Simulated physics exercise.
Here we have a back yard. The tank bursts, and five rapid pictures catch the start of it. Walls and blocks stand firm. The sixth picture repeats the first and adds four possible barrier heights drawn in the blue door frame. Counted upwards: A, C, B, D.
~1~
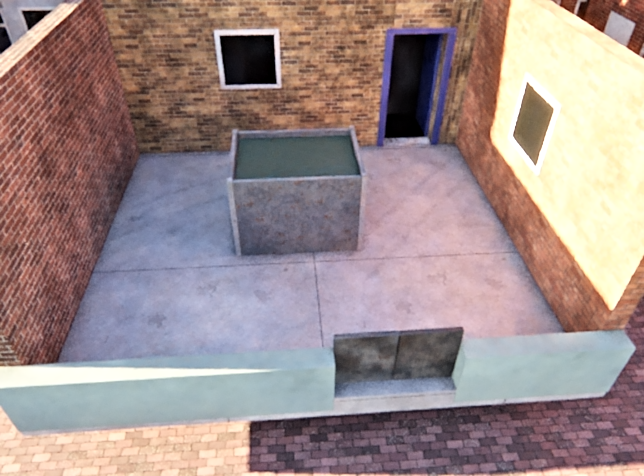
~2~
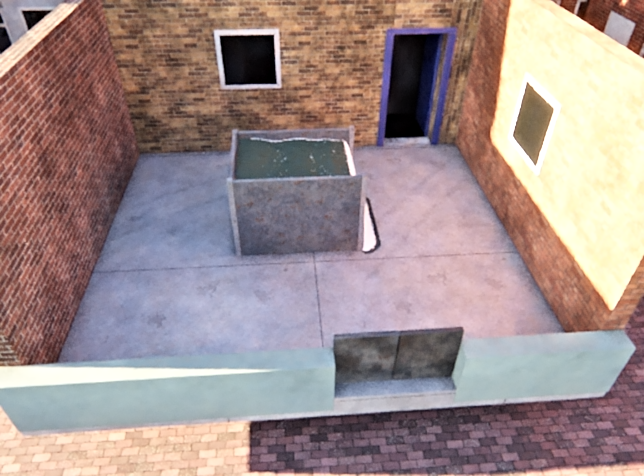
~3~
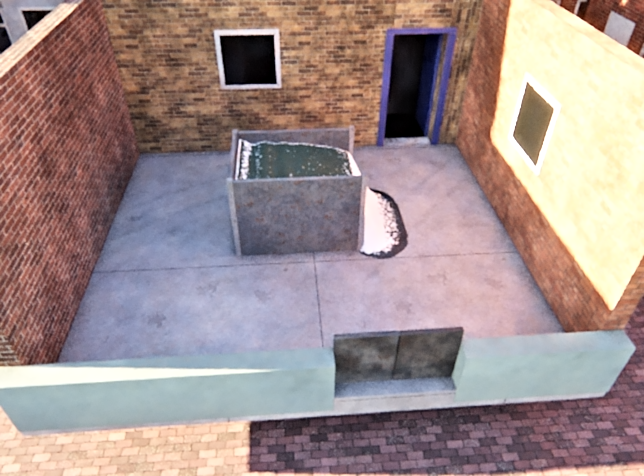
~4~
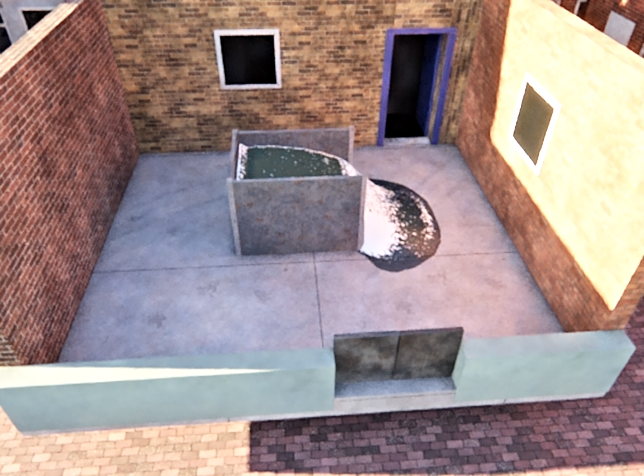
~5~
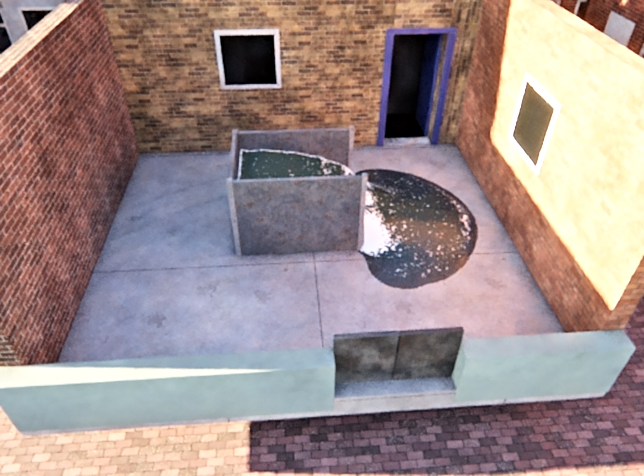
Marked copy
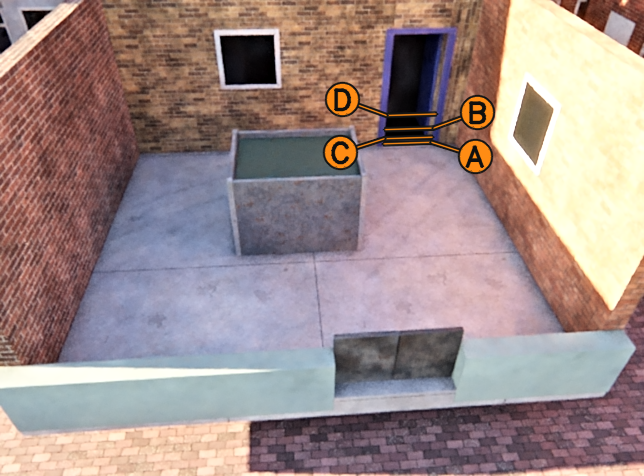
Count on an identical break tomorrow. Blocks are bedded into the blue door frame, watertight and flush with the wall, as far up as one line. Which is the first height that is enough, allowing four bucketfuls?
Height B.
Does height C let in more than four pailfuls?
Yes.
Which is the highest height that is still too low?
C.
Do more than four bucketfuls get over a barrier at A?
Yes, it does.
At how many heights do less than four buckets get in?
Two of the four.
On the marked copy, A at (407, 143); B at (409, 128); C at (408, 137); D at (411, 114); from the bottom up A, C, B, D.
With A, dozens of bucketfuls pour in.
With B, a bucket or two gets in.
With C, about 11 bucketfuls get in.
With D, nothing gets over.
